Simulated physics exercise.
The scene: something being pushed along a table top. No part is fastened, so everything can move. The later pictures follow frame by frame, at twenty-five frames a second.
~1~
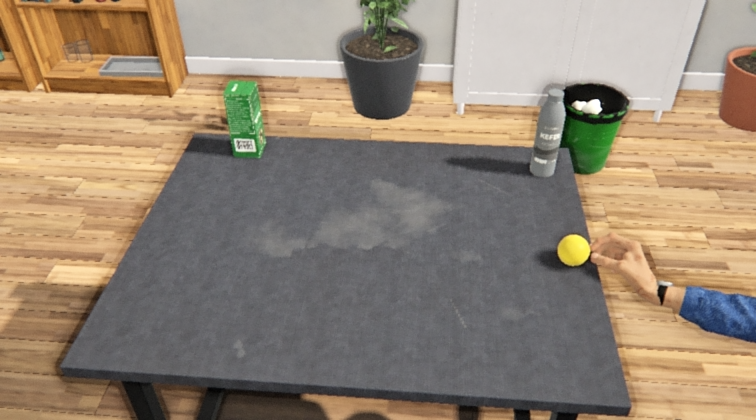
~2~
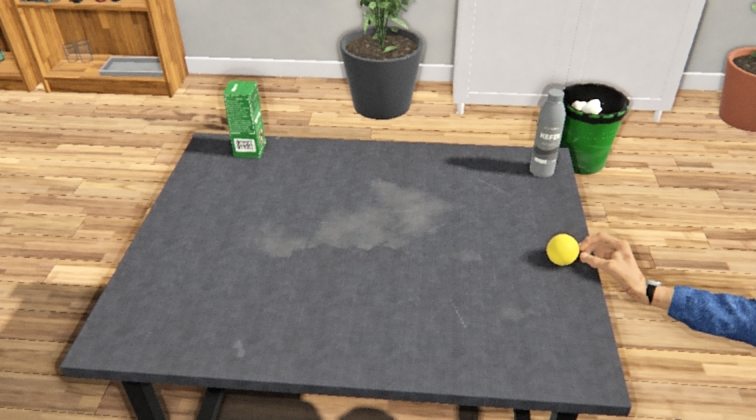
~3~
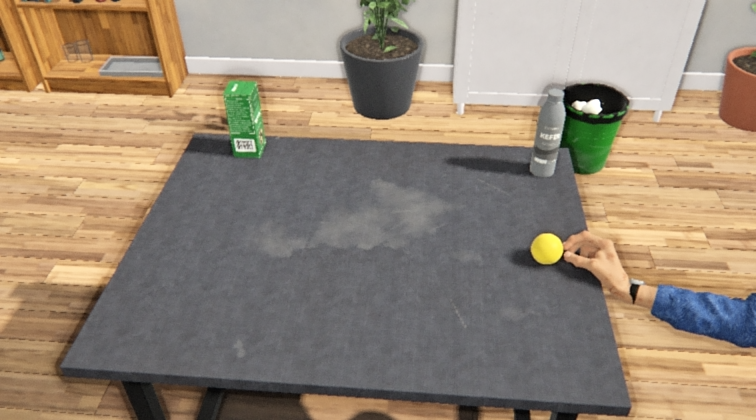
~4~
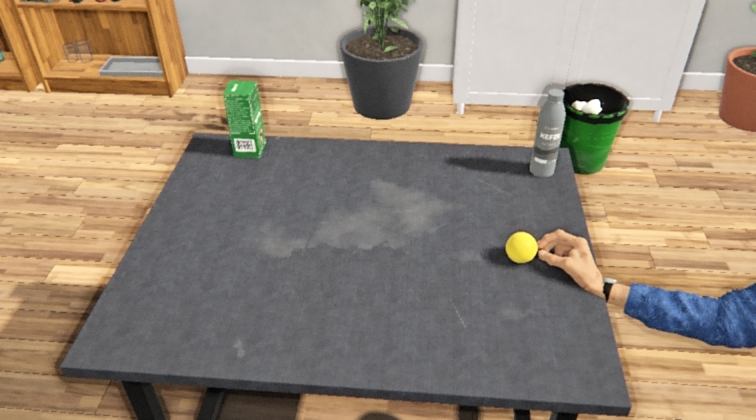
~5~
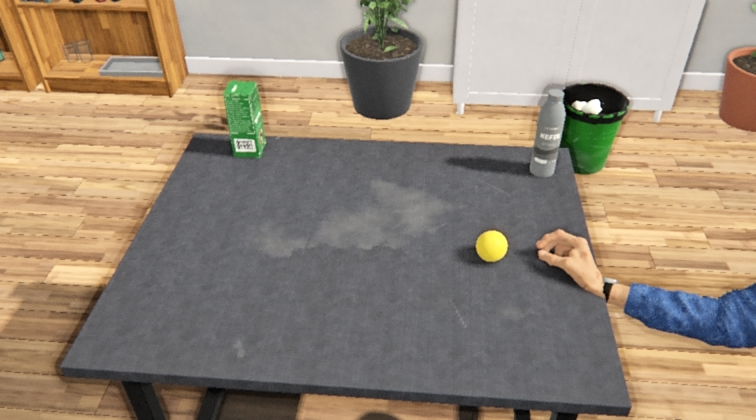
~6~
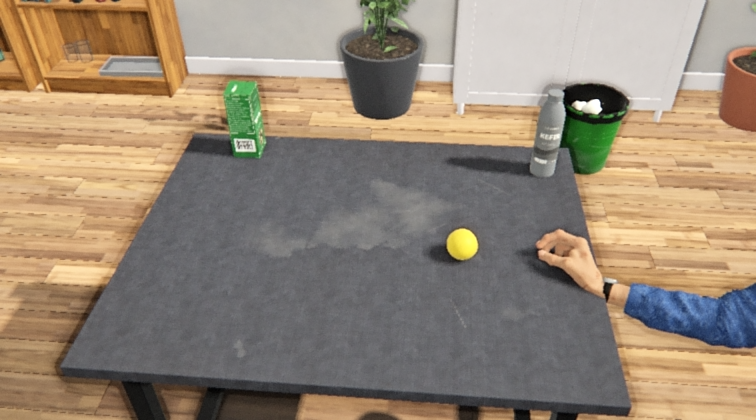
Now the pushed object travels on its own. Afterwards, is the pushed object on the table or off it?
Off it.
Then, 0.20 s on from there, yellow lemon shifted well along near (326, 238).
Then, 0.50 s on from there, yellow lemon shifted well along near (150, 228).
Then, 0.70 s on from there, yellow lemon now off the table.
Then, 1.00 s on from there, things are still on the move.
In the end, off the table, yellow lemon.
